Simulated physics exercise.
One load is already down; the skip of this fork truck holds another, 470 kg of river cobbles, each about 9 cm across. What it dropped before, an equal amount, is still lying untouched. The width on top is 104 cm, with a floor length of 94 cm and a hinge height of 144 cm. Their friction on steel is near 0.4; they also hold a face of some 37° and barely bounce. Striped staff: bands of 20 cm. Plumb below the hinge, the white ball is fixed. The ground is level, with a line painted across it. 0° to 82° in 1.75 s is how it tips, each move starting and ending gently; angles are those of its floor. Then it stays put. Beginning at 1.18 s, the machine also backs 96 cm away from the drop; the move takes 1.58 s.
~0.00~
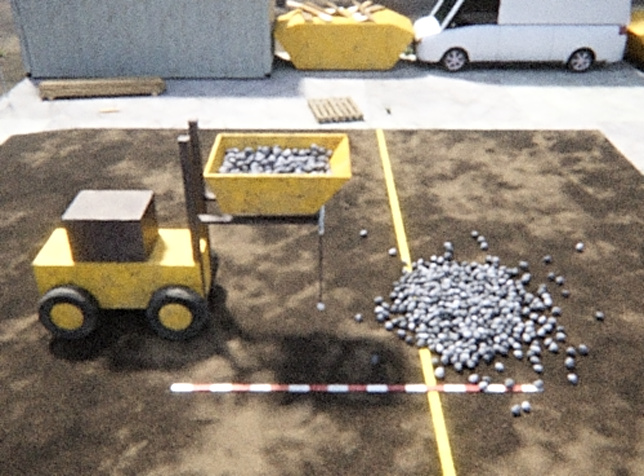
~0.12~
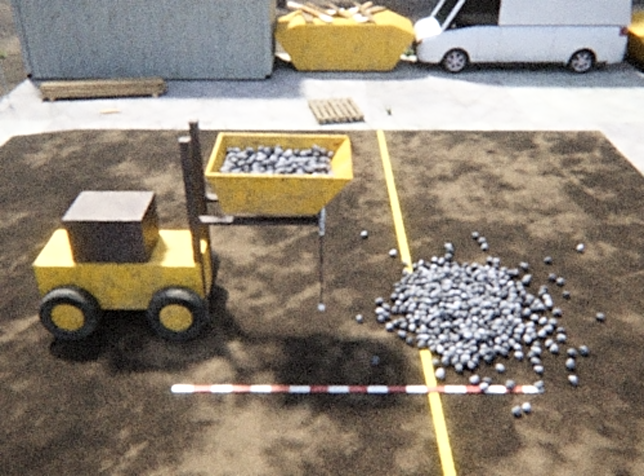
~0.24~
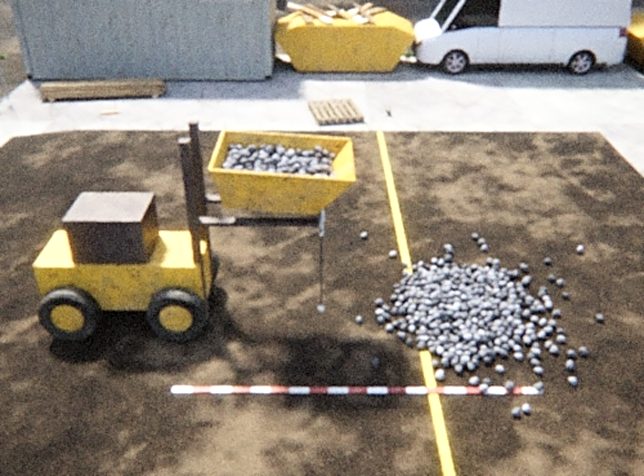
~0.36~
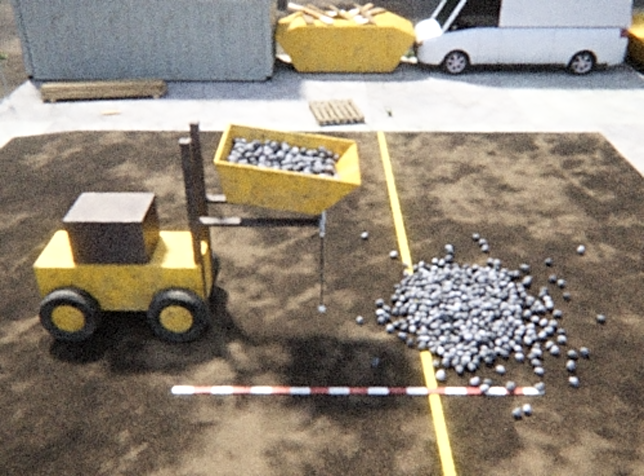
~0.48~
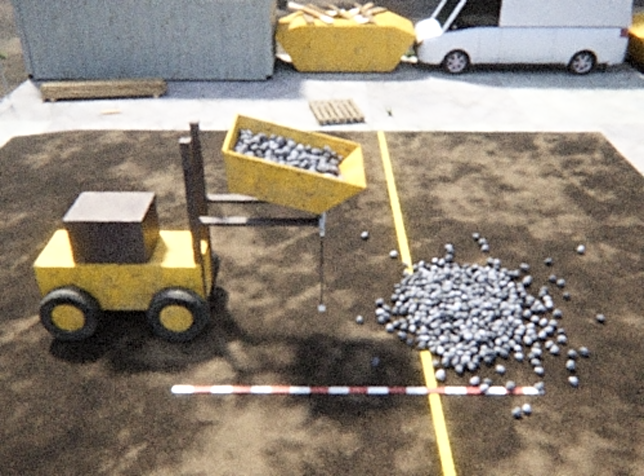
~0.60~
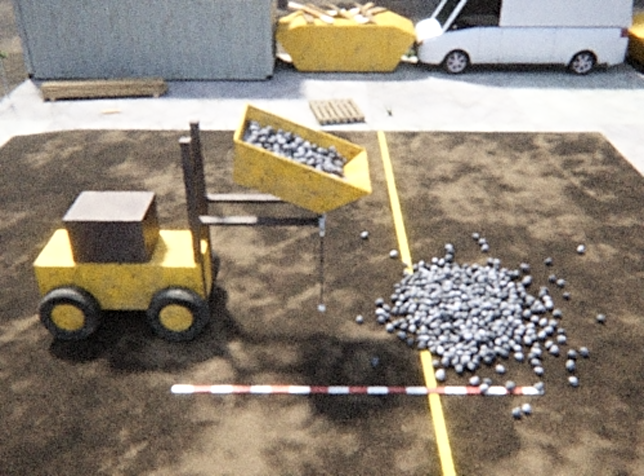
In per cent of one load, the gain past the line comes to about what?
About 31 out of 100.
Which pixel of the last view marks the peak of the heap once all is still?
Near (424, 294).
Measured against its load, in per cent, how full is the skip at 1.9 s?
It still holds about 20 per cent.
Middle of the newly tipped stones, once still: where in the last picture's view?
Roughly pixel (400, 306) in the last view.
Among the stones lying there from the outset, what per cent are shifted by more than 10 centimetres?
Close to 5 in a hundred of them.
After 1.3 s the floor is at 69°; in per cent of one load, 100 in the skip, 8 short of the line, 91 past the line; the foremost stones are at (604, 302).
After 1.9 s the floor is at 82°; in per cent of one load, 21 in the skip, 70 short of the line, 108 past the line; the foremost stones are at (604, 302).
After 3.2 s the floor is at 82°; in per cent of one load, 0 in the skip, 78 short of the line, 122 past the line; the foremost stones are at (604, 302).
After 5.8 s the floor is at 82°; in per cent of one load, 0 in the skip, 78 short of the line, 122 past the line; the foremost stones are at (604, 302). Net gain past the line, 31.
